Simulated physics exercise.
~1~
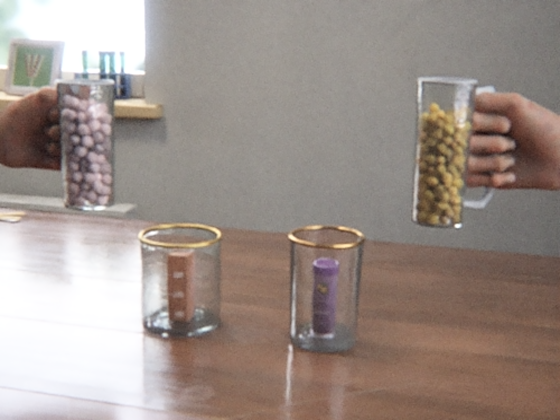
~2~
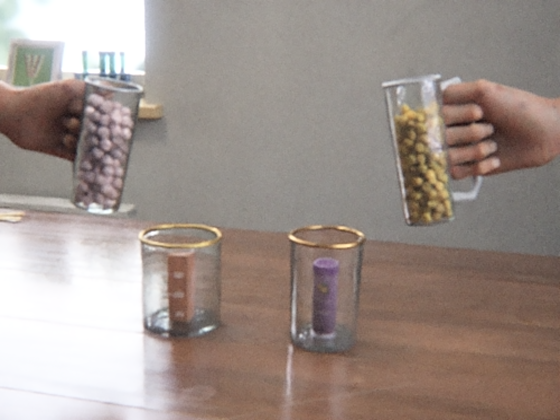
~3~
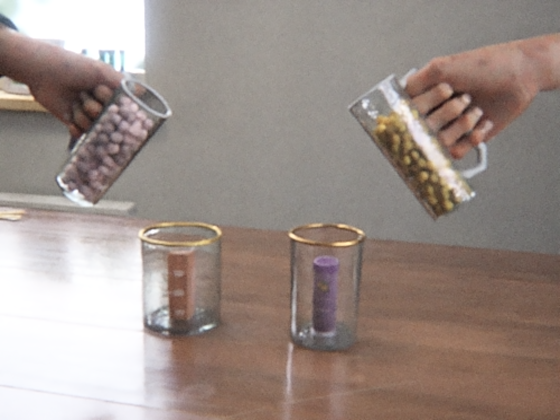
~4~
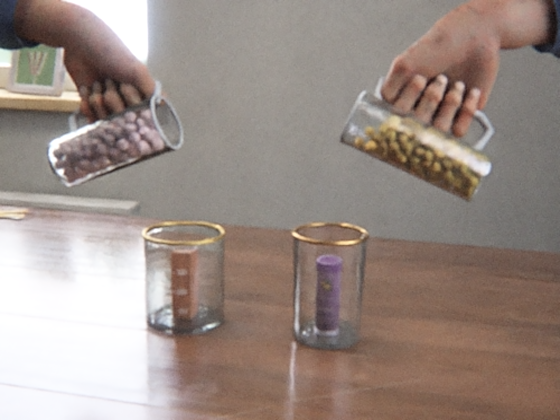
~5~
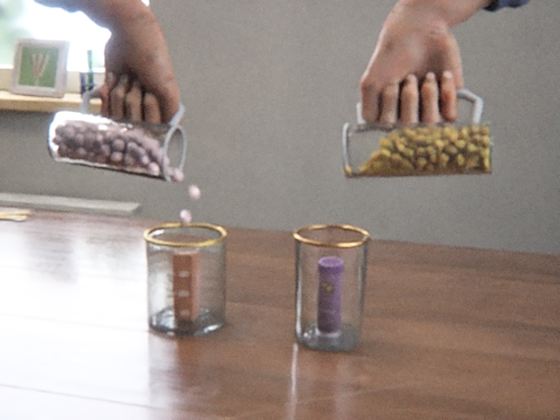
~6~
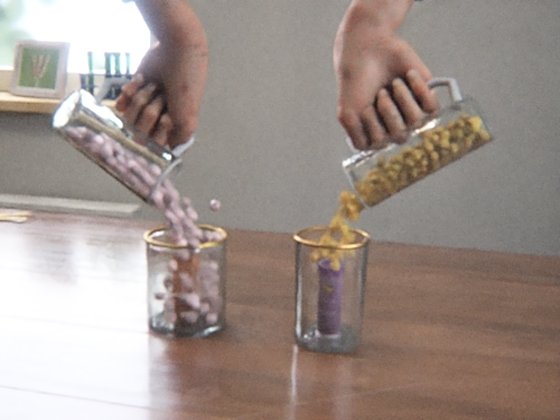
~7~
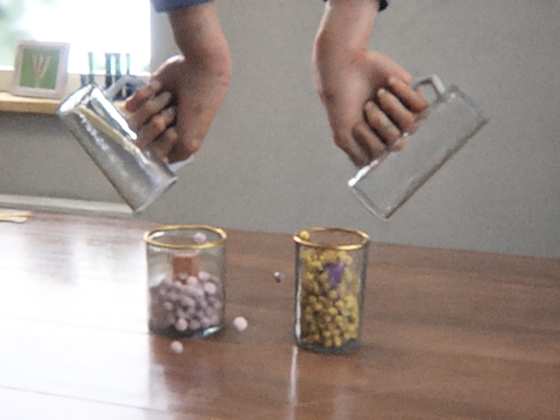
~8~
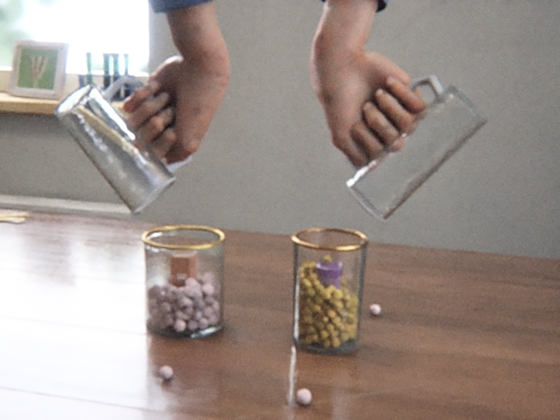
Two hands tipped clear mugs of pinkish-purple and yellow pieces into gold-rimmed glasses on a wooden table, the left starting first, until both mugs were empty; a few pinkish pieces scattered on the table, and the small upright objects inside still showed.
